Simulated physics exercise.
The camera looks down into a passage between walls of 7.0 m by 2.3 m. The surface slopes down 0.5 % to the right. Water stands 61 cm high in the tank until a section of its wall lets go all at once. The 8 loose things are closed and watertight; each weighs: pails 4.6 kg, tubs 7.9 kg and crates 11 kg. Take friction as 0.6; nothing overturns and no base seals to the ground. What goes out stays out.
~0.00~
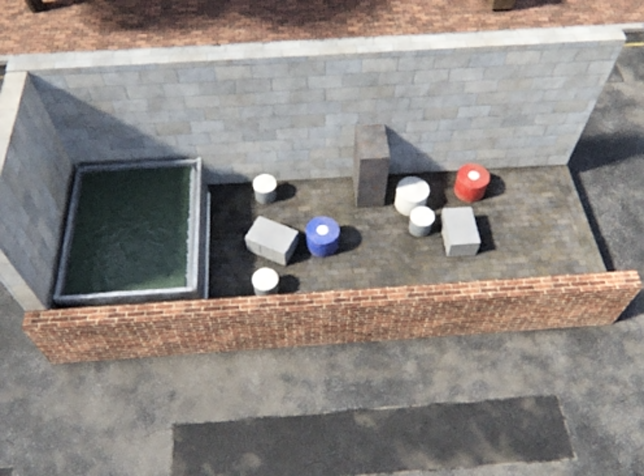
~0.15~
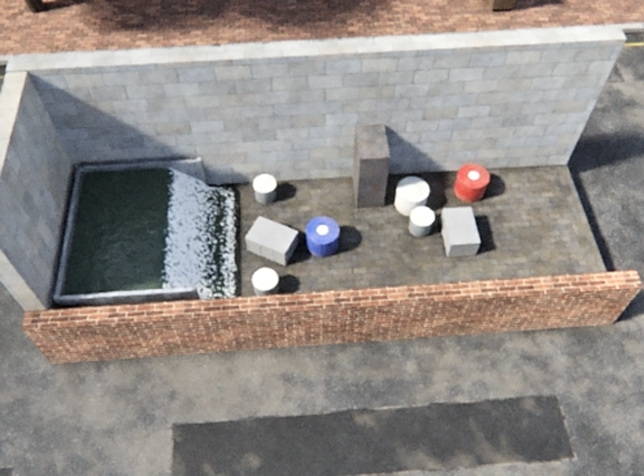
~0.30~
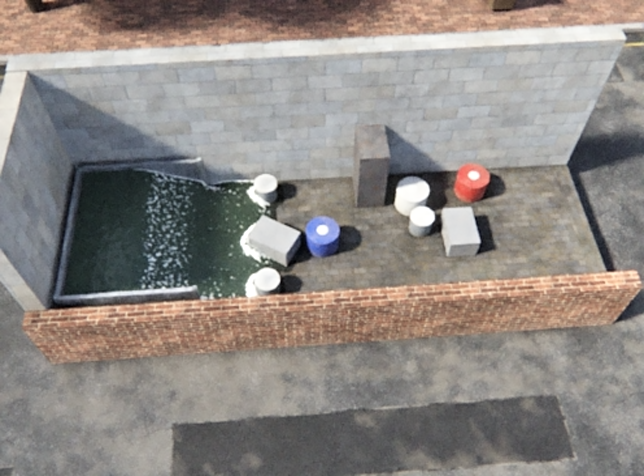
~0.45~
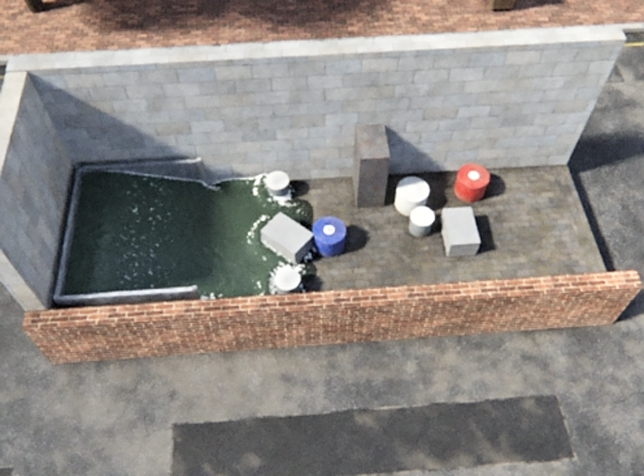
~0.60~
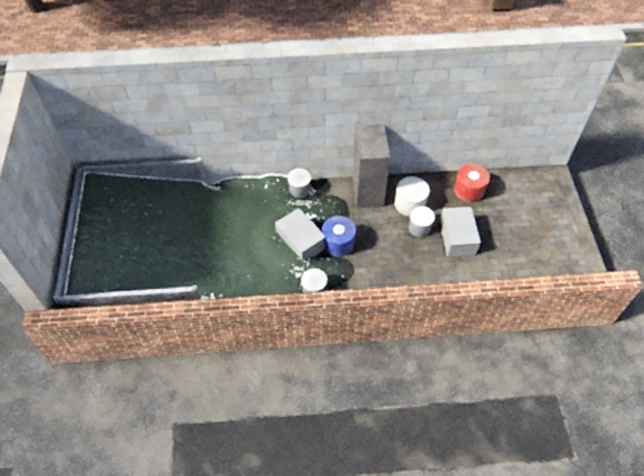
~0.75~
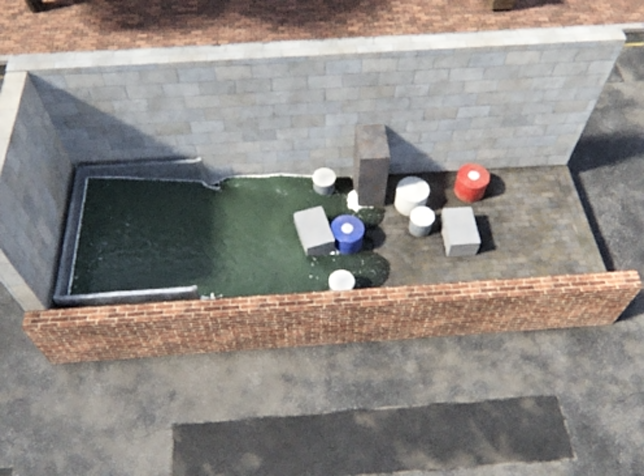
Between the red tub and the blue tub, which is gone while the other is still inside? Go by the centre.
The blue one.
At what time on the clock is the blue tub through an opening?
At about 2.5 s.
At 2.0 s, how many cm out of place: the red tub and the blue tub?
About 0 and 250 cm.
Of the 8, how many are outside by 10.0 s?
By then 7.
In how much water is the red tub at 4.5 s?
Roughly 3 cm.
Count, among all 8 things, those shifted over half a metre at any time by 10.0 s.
I count 7.
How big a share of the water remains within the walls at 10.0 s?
About 36 per cent.
After 2.0 s the red tub is near (474, 175), 0.0 m from its start, aground; the blue tub is near (513, 238), 2.5 m from its start, afloat; 1 of 8 are out; 4 afloat.
After 4.5 s the red tub is near (484, 167), 0.2 m from its start, aground; the blue tub has gone out (at 2.6 s); 5 of 8 are out; 1 afloat.
After 7.0 s the red tub is near (551, 171), 1.1 m from its start, afloat; the blue tub has gone out (at 2.6 s); 6 of 8 are out; 1 afloat.
After 10.0 s the red tub has gone out (at 7.6 s); the blue tub has gone out (at 2.6 s); 7 of 8 are out; 0 afloat.
